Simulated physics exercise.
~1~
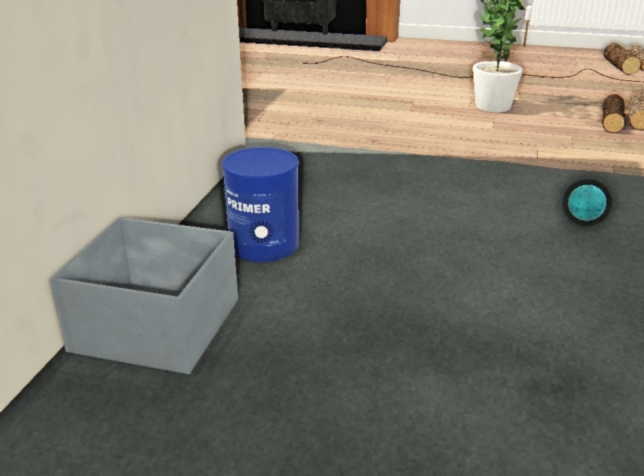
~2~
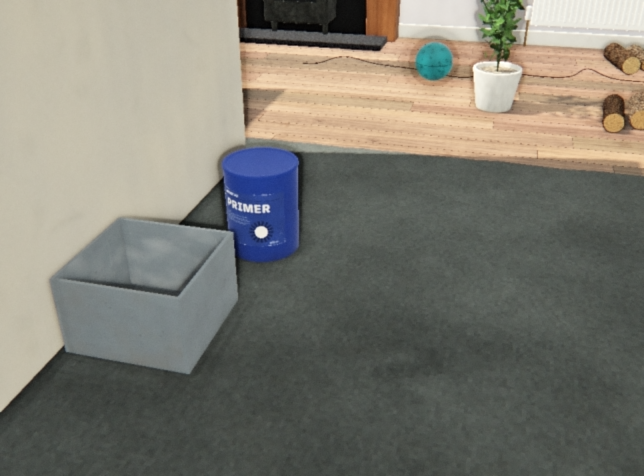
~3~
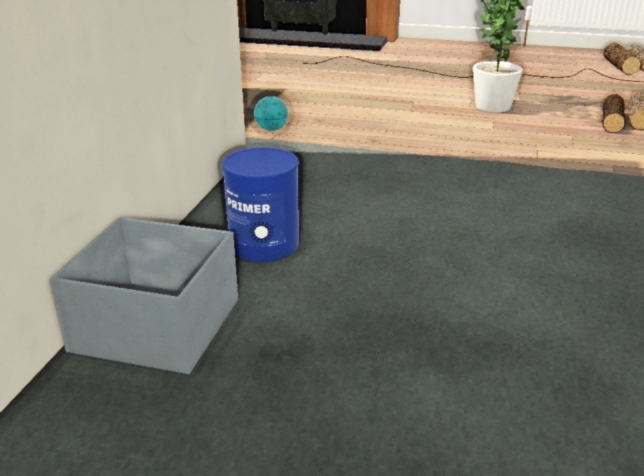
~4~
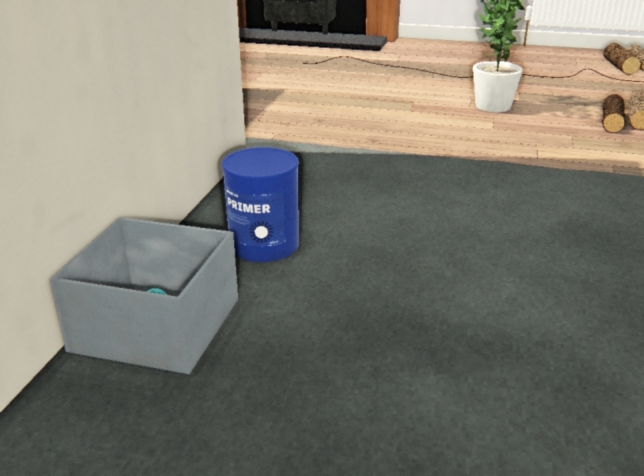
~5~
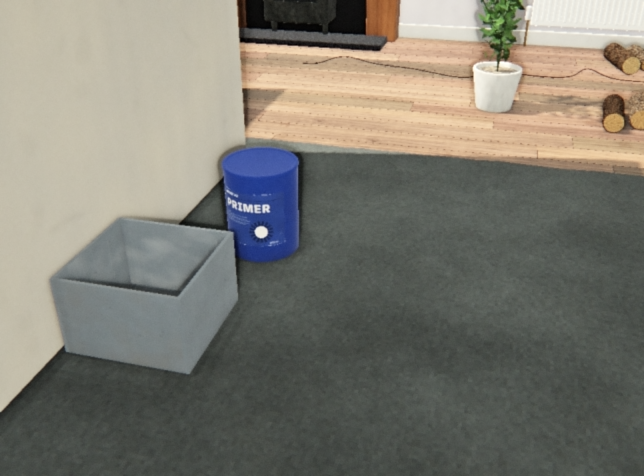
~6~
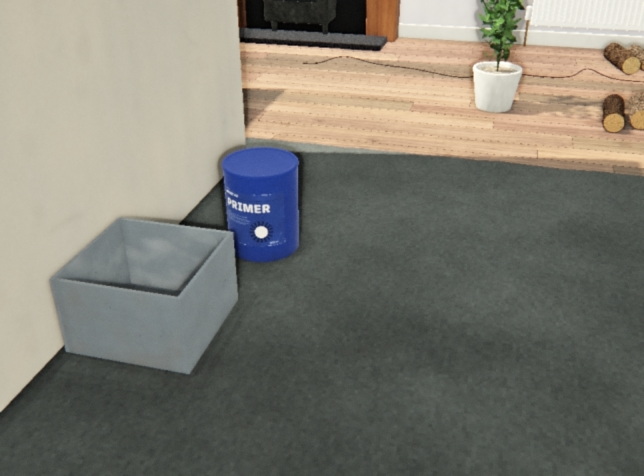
A turquoise ball flew leftward across the room, rising past the potted plant and then dropping beyond the blue pail into the open grey box by the wall, where it sank out of sight while the pail stayed put.
